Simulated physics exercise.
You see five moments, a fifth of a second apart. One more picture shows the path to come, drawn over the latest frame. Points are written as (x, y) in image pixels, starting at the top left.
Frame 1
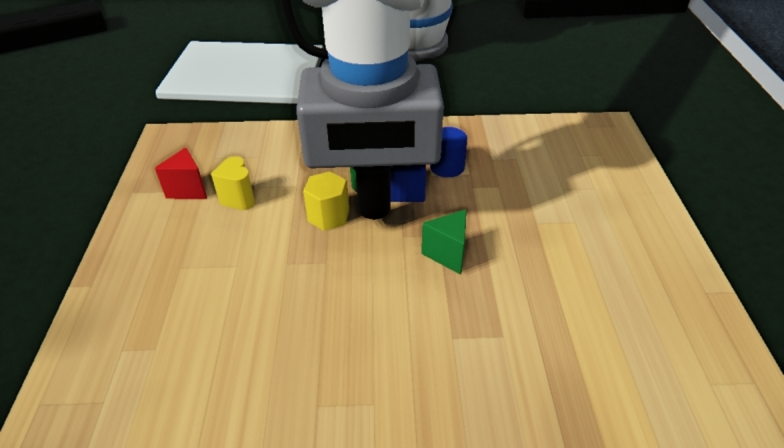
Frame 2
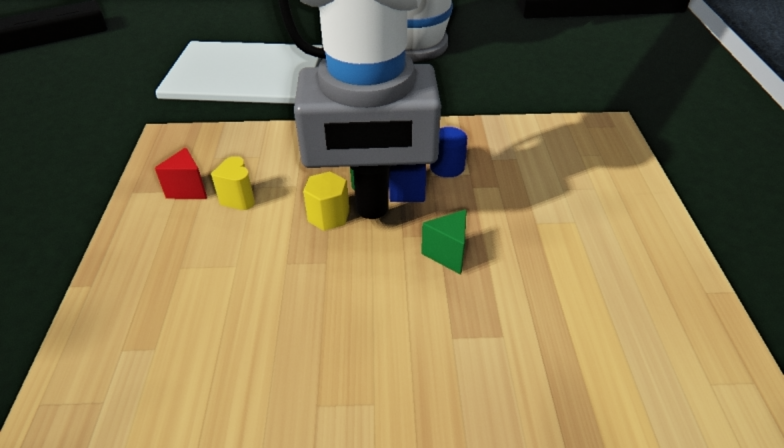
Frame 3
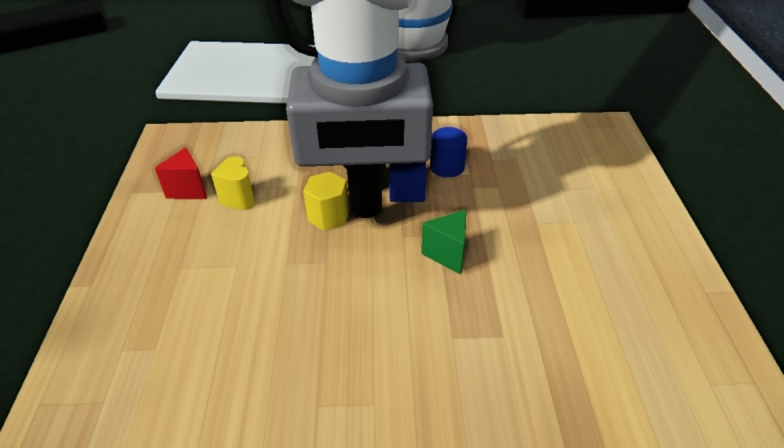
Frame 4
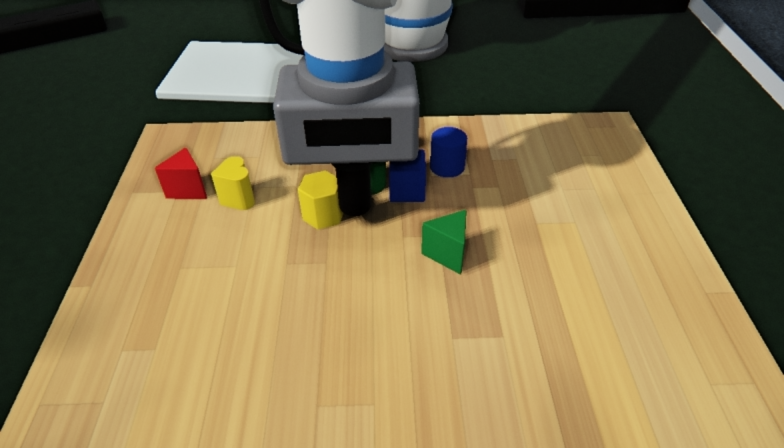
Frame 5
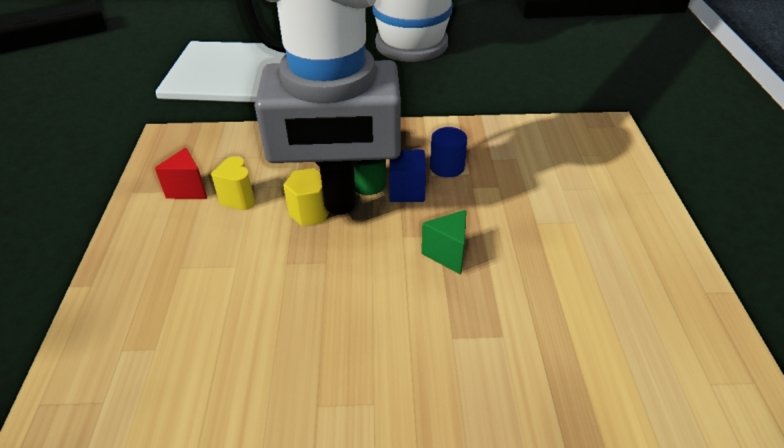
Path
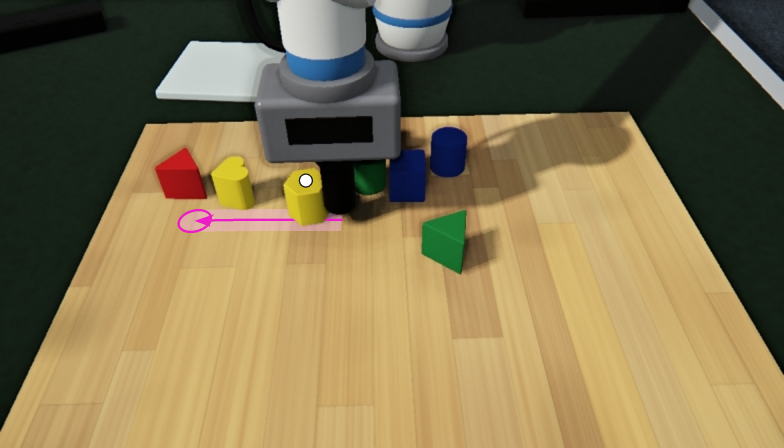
A robot arm holding a black stick shifts slowly left over a wooden table scattered with red, yellow, blue and green blocks. The stick reaches the yellow hexagonal block and pushes it a short way left, toward the yellow heart block, while the other blocks stay in place.
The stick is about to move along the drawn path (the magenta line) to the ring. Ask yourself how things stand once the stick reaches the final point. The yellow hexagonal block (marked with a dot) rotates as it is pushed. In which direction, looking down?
The twist is clockwise.
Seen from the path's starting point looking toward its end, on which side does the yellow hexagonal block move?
So, looking from the first point of the path to the last, the yellow hexagonal block moves rightwards.
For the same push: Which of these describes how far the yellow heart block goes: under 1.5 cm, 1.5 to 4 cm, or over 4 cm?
1.5-4 cm.
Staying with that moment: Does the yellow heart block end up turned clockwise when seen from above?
No, I don't think so.
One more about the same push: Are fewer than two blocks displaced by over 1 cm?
Final answer: No.
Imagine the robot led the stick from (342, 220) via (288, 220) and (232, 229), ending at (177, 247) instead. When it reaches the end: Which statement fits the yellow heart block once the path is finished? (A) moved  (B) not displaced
The answer is A.
The line goes straight from (342, 220) to (195, 221); the dot is on the yellow hexagonal block.
What follows on the original path. One third of the way, stick at (290, 205); yellow hexagonal block at (266, 172), turned 35° clockwise.
Two thirds of the way, stick at (240, 206); yellow heart block at (216, 161), turned 35° anticlockwise; yellow hexagonal block at (254, 165), turned 65° clockwise.
At the end, stick at (190, 206); red triangle unmoved; yellow heart block at (216, 161), turned 35° anticlockwise; yellow hexagonal block at (254, 165), turned 65° clockwise.
